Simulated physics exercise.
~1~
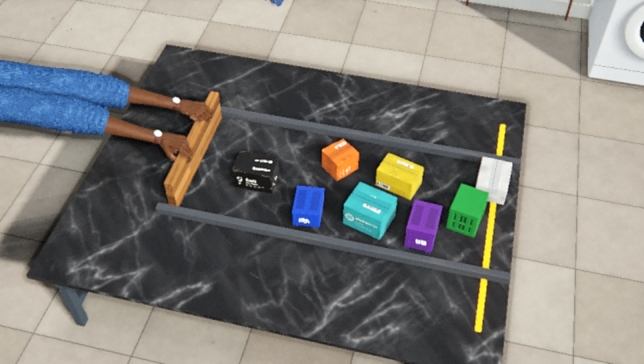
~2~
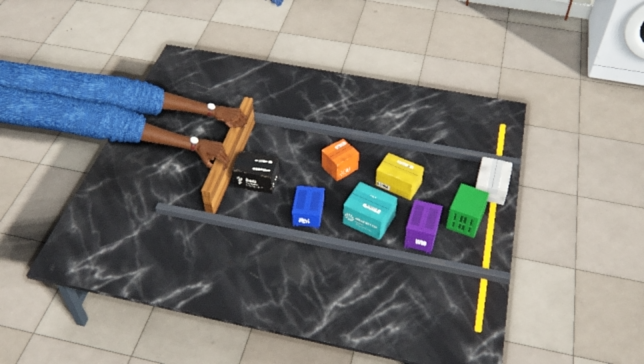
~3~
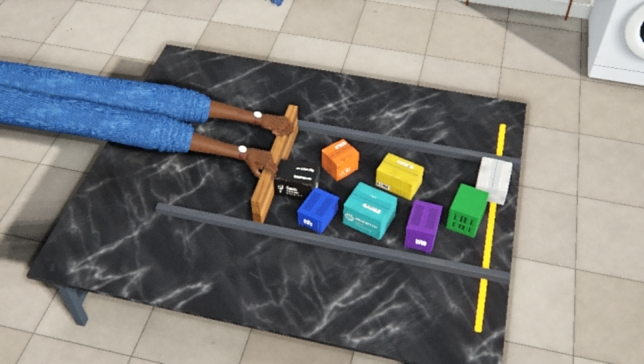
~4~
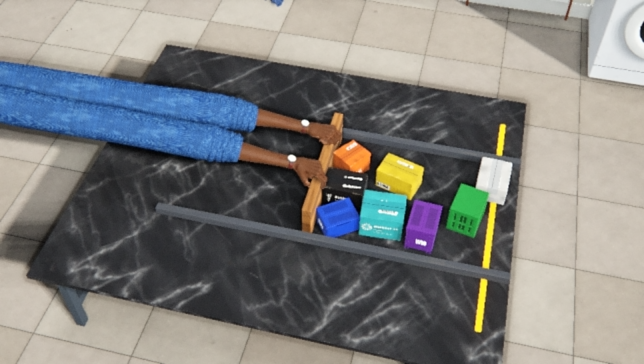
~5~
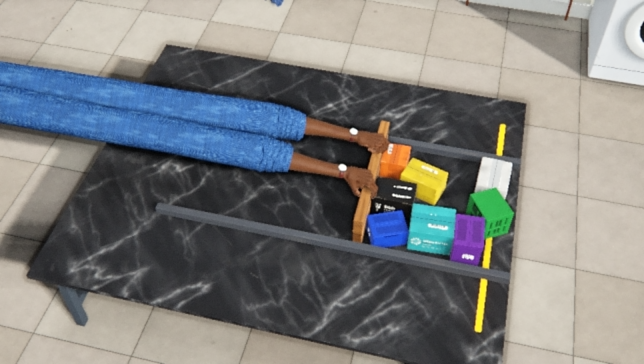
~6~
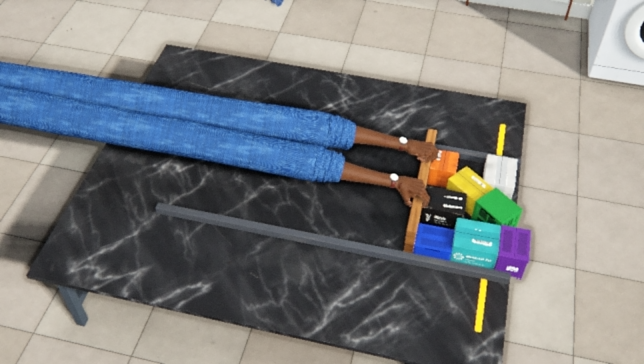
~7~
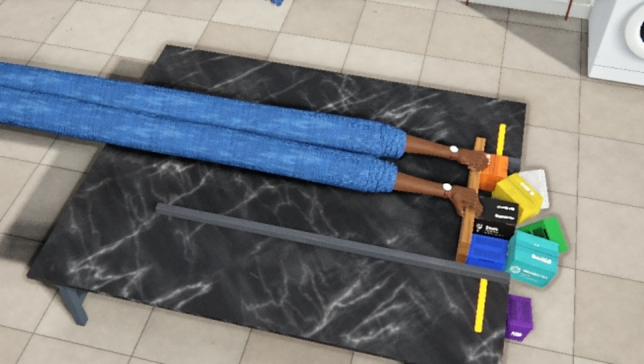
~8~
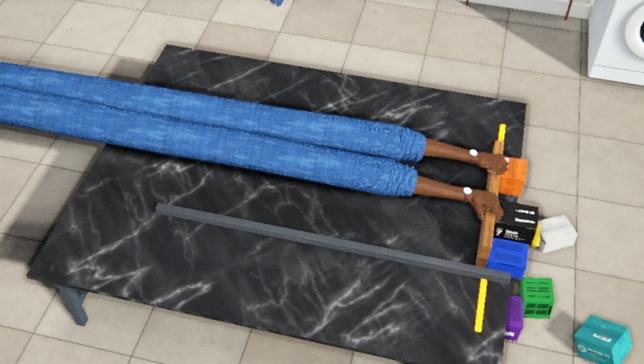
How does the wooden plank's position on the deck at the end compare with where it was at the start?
It starts near the left end of the deck, to the left of all the boxes. By the end it stands far to the right, at the yellow tape near the deck's right edge.
Two long arms in blue sleeves reach in from the left and hold a wooden plank upright on a black marbled deck, seen from above on a pale tiled floor. Between two grey rails sit black, orange, blue, turquoise, yellow, purple, green and white boxes, with yellow tape near the right edge. The hands push the plank right, gathering the black box first, then the blue, orange and others into a crowded cluster. The plank stops at the tape. The turquoise, yellow, purple, green and white boxes go over the edge, while the orange, black and blue ones stay perched there.
